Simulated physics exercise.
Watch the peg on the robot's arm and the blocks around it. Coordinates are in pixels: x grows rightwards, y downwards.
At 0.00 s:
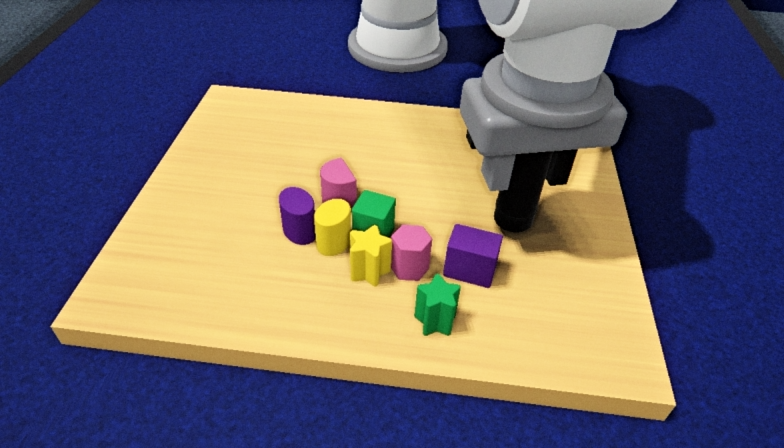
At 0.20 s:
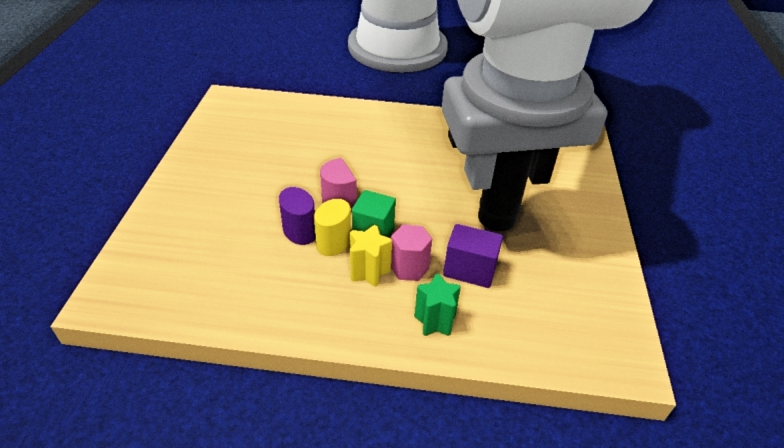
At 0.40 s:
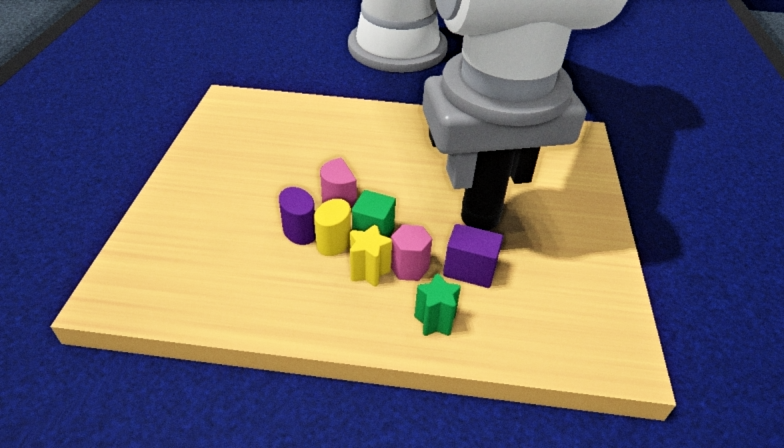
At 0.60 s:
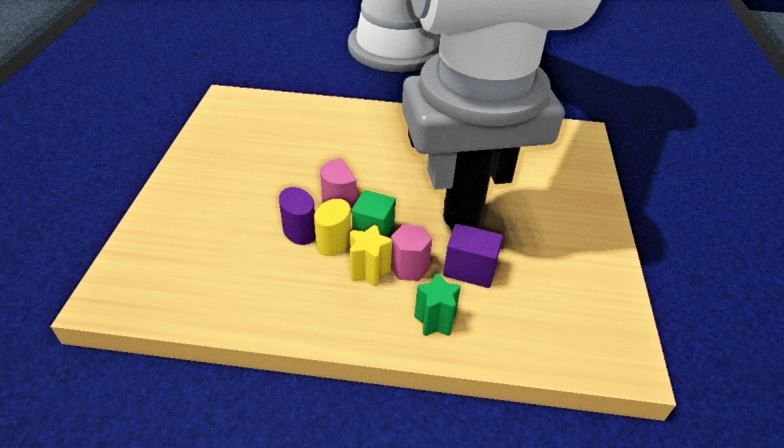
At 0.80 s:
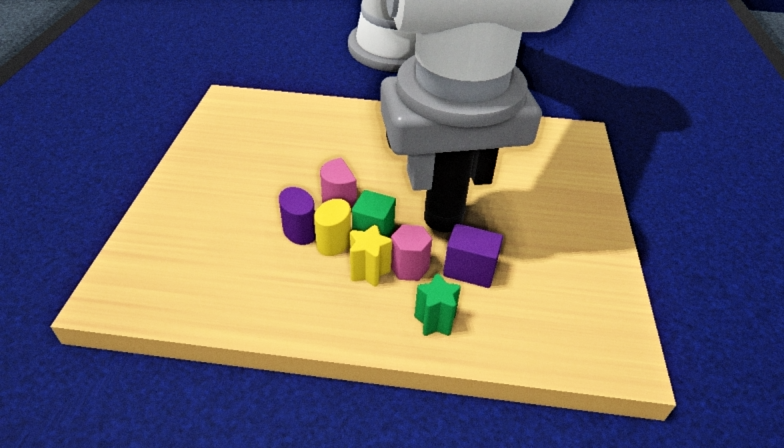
The clip opens on a wooden board on blue cloth, where purple, yellow, pink and green blocks sit clustered near a robot arm's black peg at the right. The arm then slides the peg steadily a short way left, behind the purple cube, while the blocks stay still.
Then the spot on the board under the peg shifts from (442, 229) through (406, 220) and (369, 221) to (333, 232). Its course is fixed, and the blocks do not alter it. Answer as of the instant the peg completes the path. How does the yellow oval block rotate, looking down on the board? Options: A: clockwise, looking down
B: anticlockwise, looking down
Choice A: Clockwise, looking down.
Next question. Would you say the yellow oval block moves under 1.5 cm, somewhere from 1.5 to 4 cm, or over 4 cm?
I reckon it covers more than 4 cm.
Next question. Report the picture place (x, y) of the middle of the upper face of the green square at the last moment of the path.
By then it is at (329, 228).
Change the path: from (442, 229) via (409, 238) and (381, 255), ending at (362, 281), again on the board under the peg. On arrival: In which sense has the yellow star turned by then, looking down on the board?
It goes round the way clock hands do.
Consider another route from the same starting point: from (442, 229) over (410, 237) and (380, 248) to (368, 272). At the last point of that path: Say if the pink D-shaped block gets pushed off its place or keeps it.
The pink D-shaped block keeps its place.
On the path given first. One third of the way, peg (406, 211); green square (370, 204).
Two thirds of the way, peg (369, 212); yellow oval block (309, 226), turned 30° clockwise; green square (349, 215), turned 65° anticlockwise.
At the end, peg (333, 222); purple oval block in place; yellow oval block (288, 242), turned 70° clockwise; pink D-shaped block (330, 170), turned 25° clockwise; green square (329, 228), turned 120° anticlockwise.
